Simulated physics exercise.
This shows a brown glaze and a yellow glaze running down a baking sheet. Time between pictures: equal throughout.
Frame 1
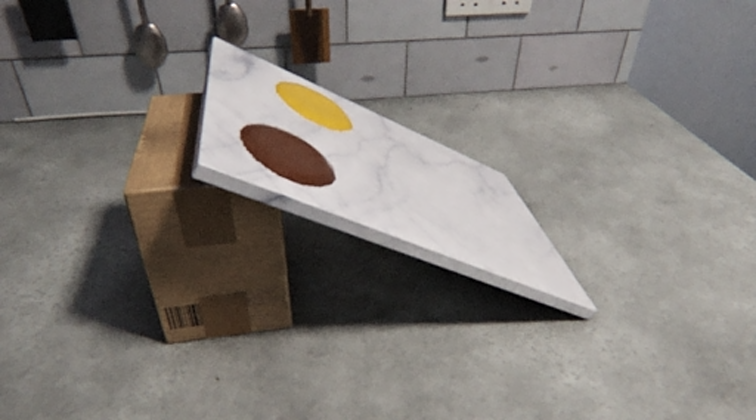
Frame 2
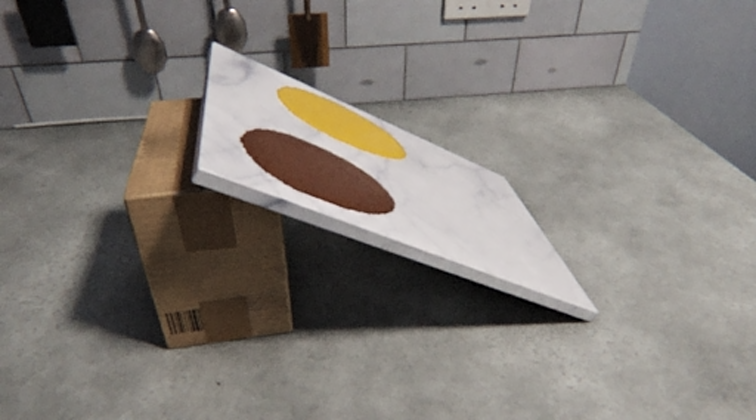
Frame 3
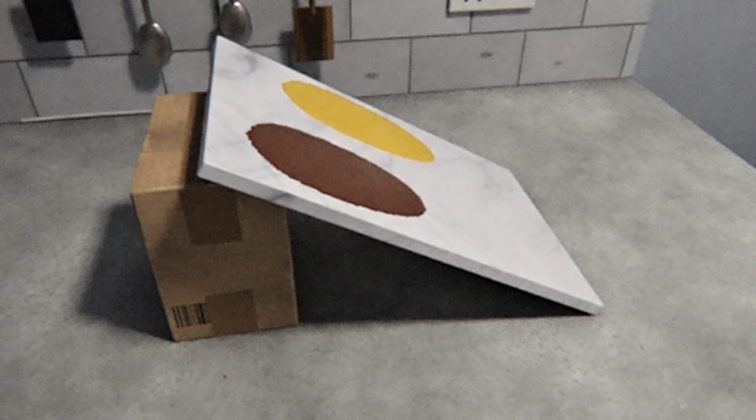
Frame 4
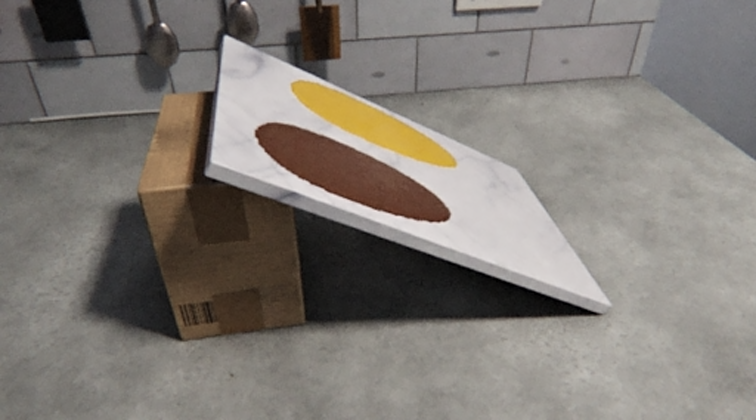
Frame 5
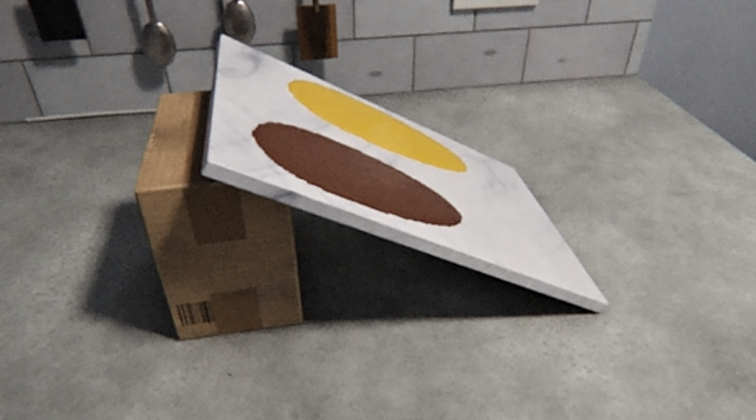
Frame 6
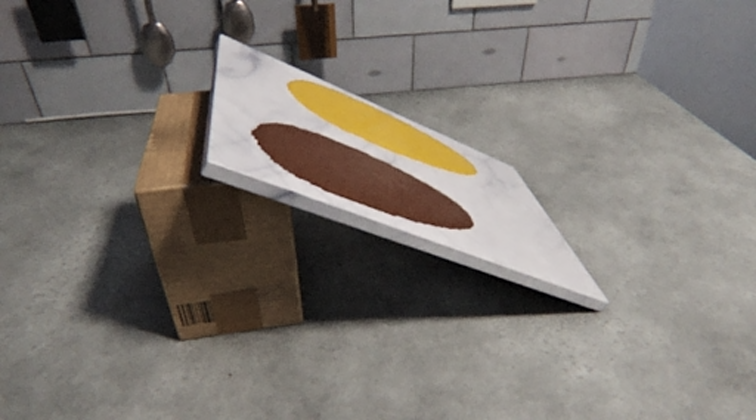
On a grey kitchen counter, brown and yellow glazes spreading down a tilted marble-patterned board propped on a cardboard box, gradually slowing.
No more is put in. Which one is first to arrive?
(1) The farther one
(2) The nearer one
1, the farther one.
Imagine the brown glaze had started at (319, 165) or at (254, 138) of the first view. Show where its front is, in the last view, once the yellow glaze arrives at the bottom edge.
Its tip is at (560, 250) in the first case and at (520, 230) in the second.
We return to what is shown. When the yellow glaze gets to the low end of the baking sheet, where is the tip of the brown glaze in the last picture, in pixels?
Roughly at (532, 240).
Shortly, the brown glaze is three quarters of the way down; the yellow glaze is close to the edge.
At the finish, the brown glaze is three quarters of the way down; the yellow glaze is at the low edge.
